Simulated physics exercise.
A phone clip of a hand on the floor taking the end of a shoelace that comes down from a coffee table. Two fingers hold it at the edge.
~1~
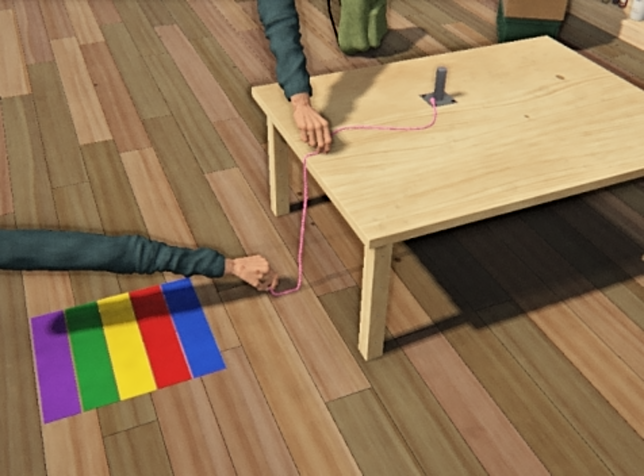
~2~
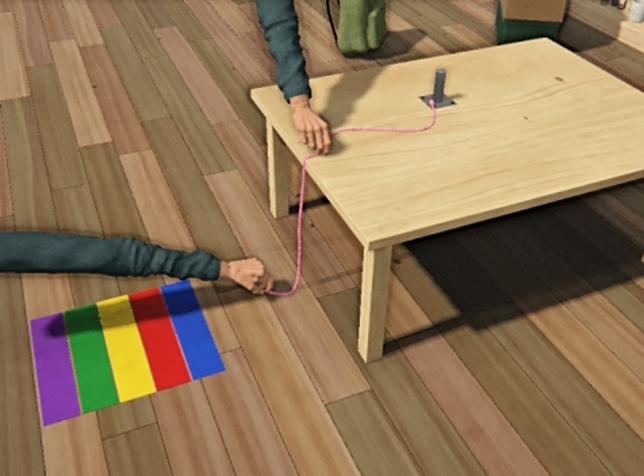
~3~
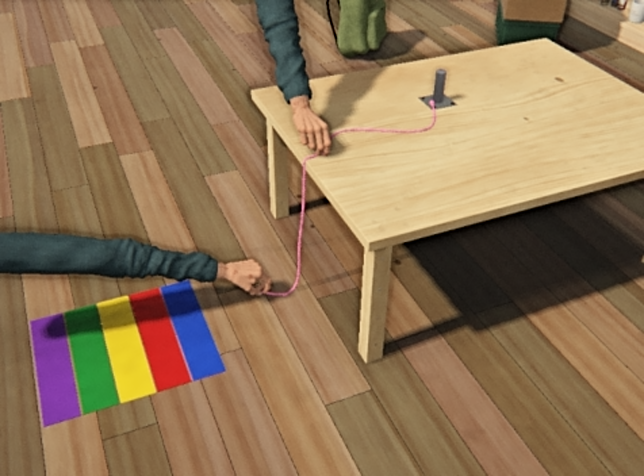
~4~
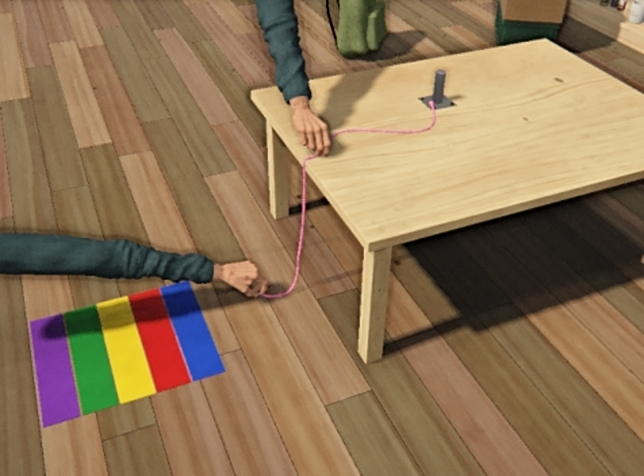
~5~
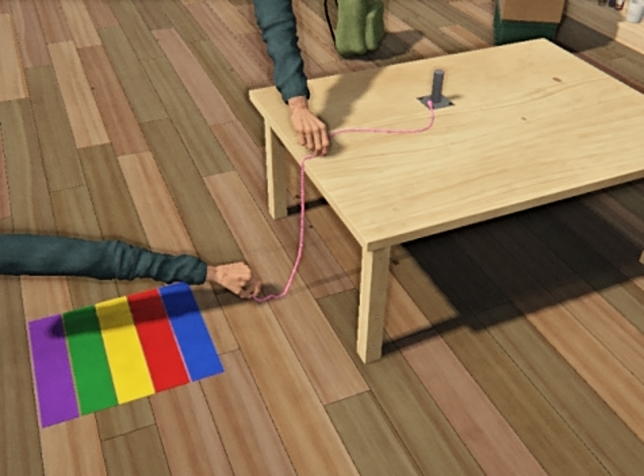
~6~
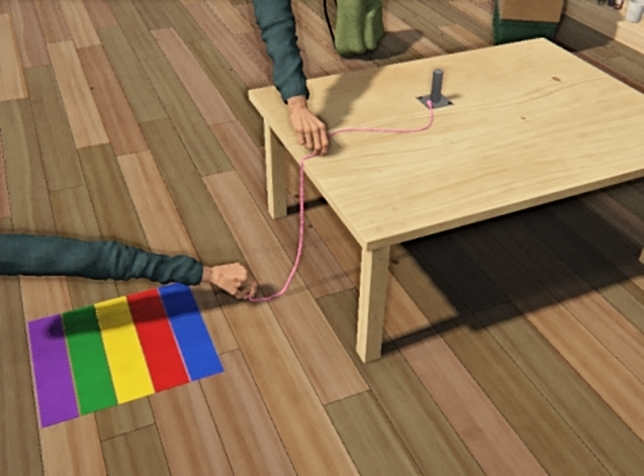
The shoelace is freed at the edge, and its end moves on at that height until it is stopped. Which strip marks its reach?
It halts on the yellow strip.
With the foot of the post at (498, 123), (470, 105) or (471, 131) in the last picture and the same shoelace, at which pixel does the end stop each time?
Near (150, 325), (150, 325) and (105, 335).
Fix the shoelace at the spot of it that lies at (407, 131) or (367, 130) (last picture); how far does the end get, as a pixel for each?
About (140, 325) and (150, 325).
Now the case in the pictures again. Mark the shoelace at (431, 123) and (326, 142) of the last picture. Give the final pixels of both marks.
They go to (396, 115) and to (299, 157).
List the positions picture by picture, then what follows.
The first frame shows end (270, 287); blue (203, 355); red (169, 365); yellow (134, 375); green (97, 386); purple (60, 397).
The second frame shows end (265, 291); shoelace through (435, 115) (395, 131) (331, 137) (304, 174) (299, 230) (298, 279).
The third frame shows end (262, 292).
The fourth frame shows end (259, 293); shoelace through (435, 116) (395, 132) (331, 138) (304, 175) (302, 230) (296, 281).
The fifth frame shows end (252, 295).
The sixth frame shows end (248, 295); shoelace through (432, 115) (392, 131) (329, 138) (302, 175) (302, 229) (289, 281).
A little later, end near (167, 318); over red.
Next, end near (133, 327); over yellow.
When it is tight, end near (112, 333); over yellow. Over yellow.
